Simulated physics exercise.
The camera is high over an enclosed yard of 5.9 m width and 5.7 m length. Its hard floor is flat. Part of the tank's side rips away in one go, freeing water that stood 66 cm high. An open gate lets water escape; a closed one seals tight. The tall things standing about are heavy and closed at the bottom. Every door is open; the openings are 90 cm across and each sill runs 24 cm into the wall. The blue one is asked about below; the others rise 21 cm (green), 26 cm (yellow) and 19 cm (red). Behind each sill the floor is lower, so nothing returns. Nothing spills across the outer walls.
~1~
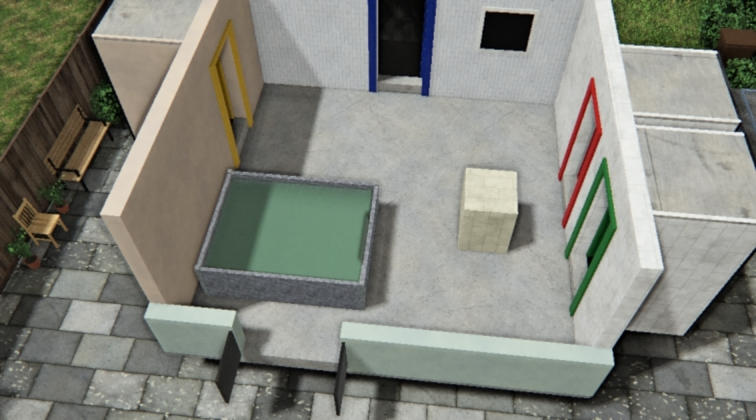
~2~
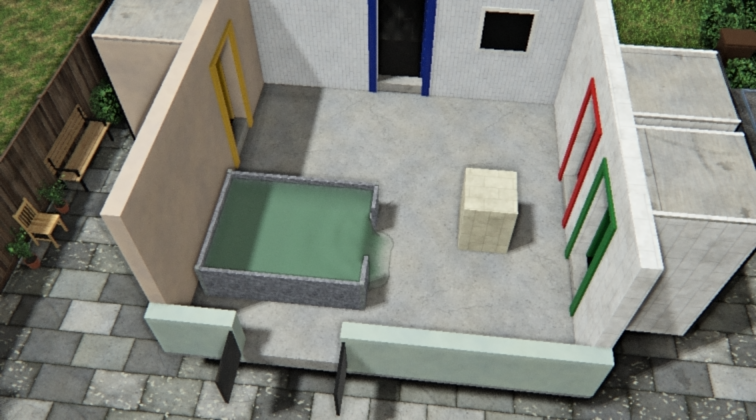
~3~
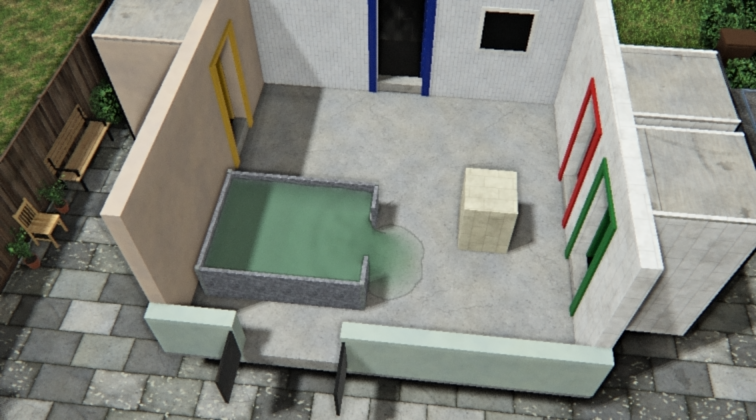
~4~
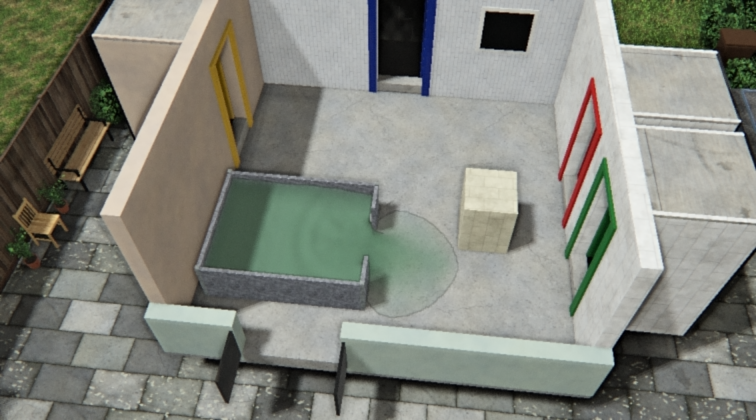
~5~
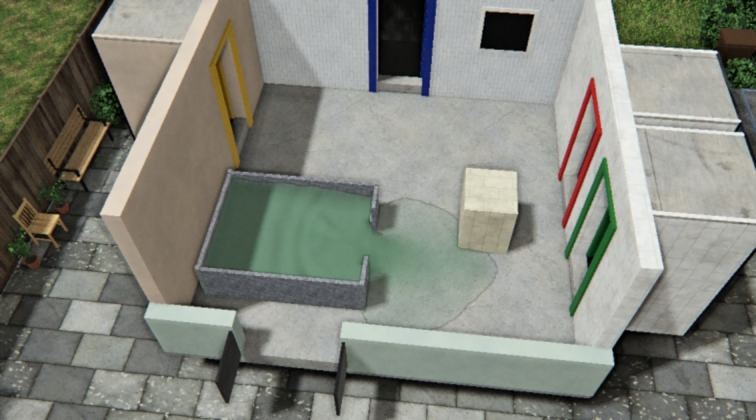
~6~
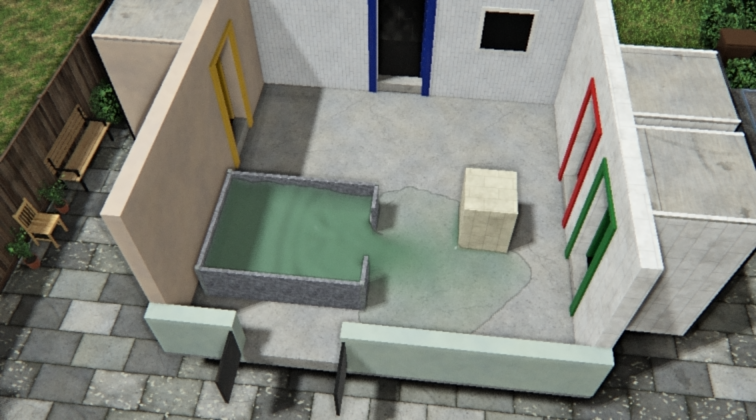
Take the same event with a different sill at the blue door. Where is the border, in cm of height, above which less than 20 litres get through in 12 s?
At least 6 cm or so.
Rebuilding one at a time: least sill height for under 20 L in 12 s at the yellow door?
About 8.0 cm at yellow.
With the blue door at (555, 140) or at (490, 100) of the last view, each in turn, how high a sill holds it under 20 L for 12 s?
Roughly 10.5 and 12.5 cm.
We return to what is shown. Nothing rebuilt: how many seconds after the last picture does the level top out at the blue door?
At about 5.0 s.
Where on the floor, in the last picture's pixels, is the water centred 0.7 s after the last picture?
At about (332, 255).
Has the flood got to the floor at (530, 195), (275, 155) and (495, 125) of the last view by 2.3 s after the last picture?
In that order: Flooded, dry, flooded.
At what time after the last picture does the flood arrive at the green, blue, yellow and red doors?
Arrival: Green 0.2 s, blue 2.0 s, yellow 5.5 s, red 0.9 s.
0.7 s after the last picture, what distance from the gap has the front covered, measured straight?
Roughly 3.6 m.
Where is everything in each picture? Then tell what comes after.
The first frame shows the tank at (292, 227) is whole and still, 66 cm deep; the blue door at (400, 53) is dry.
In the second frame, the gap is at (368, 250), the front 0.3 m out at (385, 276); the back of the tank holds 66 cm.
In the third frame, the front is at (415, 278), 0.8 m from the gap at (368, 251); 0.8 m2 of floor is wet, 66 cm left at the back.
In the fourth frame, water pours out at (368, 251) and has run 1.4 m, to (453, 269); about 7 cm deep outside, 66 cm at the back.
In the fifth frame, water pours out at (368, 250) and has run 2.0 m, to (490, 273); about 5 cm deep outside, 66 cm at the back.
In the sixth frame, the gap is at (368, 250), the front 2.5 m out at (524, 279); the back of the tank holds 64 cm; the blue door at (400, 53), 4.1 m from the gap, is still 2.9 m from the nearest water.
Then, 0.7 s after the last picture water covers 30 % of the floor, deepest (34 cm) near (383, 260); it has not reached the blue door.
Then, 2.3 s after the last picture water covers 60 % of the floor, deepest (30 cm) near (563, 296); 8 cm at the blue door, 0 litres in over its 23 cm sill.
Then, 11.3 s after the last picture water covers 95 % of the floor, deepest (16 cm) near (281, 88); 6 cm at the blue door, 0 litres in over its 23 cm sill.
At the blue door as built, the water peaked near 11 cm, 5.1 s after the last picture.
Run again over the same 12 s with other heights there, 30 litres in over 5.5 cm, 12 litres over 7 cm. The limit of 20 litres is kept from about 6 cm up.
